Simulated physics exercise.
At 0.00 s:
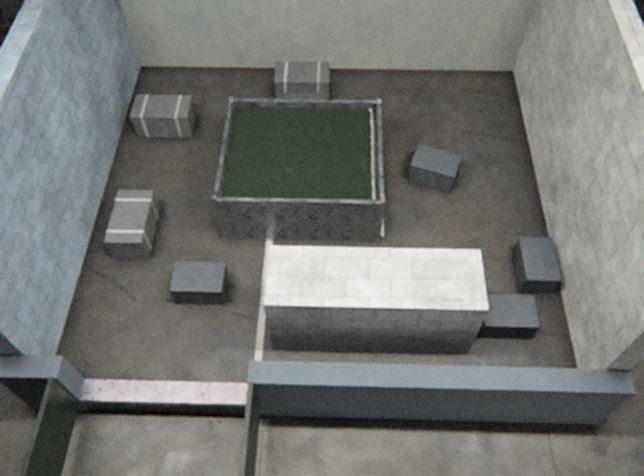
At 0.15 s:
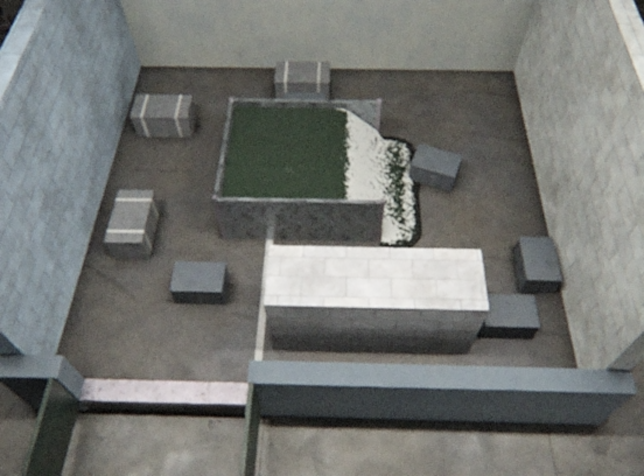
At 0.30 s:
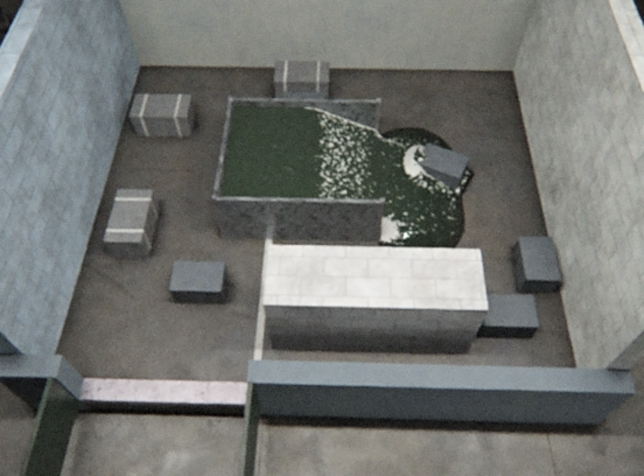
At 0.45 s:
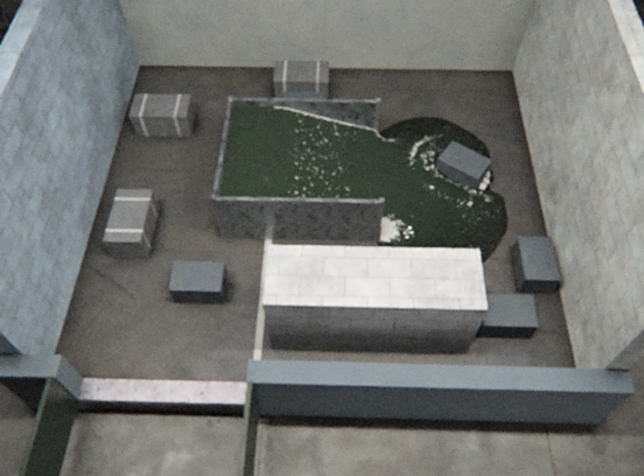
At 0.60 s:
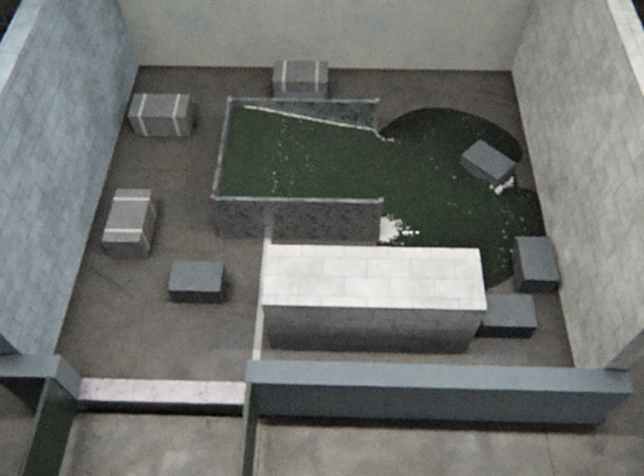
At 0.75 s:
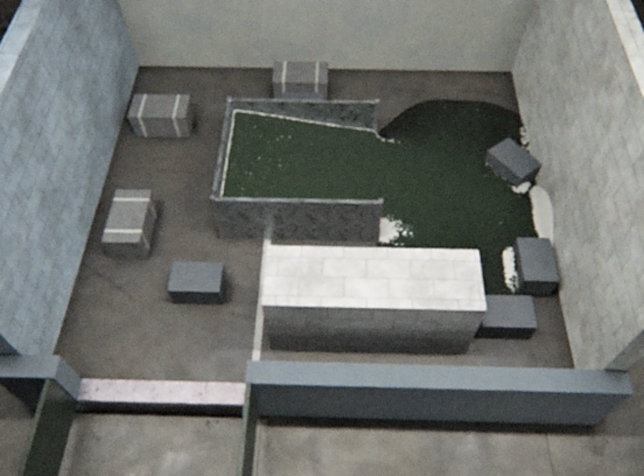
Dark green water bursting from the right side of a walled tank, spreading across the floor and pushing one grey block rightward.
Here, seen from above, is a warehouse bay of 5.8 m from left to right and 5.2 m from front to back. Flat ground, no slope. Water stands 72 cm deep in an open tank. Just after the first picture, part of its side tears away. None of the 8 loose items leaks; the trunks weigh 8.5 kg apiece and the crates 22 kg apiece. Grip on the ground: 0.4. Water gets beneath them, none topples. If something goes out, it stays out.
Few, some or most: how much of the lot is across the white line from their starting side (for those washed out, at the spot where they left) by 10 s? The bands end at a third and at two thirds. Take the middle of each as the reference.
It is one to two thirds.
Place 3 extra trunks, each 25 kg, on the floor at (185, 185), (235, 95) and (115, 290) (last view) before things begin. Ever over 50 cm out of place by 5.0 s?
In the order asked: Stays inside the line, crosses the line, stays inside the line.
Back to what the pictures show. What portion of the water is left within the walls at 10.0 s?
About 90 per cent.
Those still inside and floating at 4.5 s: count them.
It comes to 4 of them.
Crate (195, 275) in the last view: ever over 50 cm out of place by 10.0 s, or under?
Within the mark.
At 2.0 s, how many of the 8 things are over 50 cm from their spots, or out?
Count: 2.
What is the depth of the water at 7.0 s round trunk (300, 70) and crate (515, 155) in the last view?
Close to 8 and 13 centimetres.
After 2.0 s 0 of 8 are over the mark; 2 afloat.
After 4.5 s 3 of 8 are over the mark; 4 afloat.
After 7.0 s 3 of 8 are over the mark; 4 afloat.
After 10.0 s 3 of 8 are over the mark; 5 afloat.
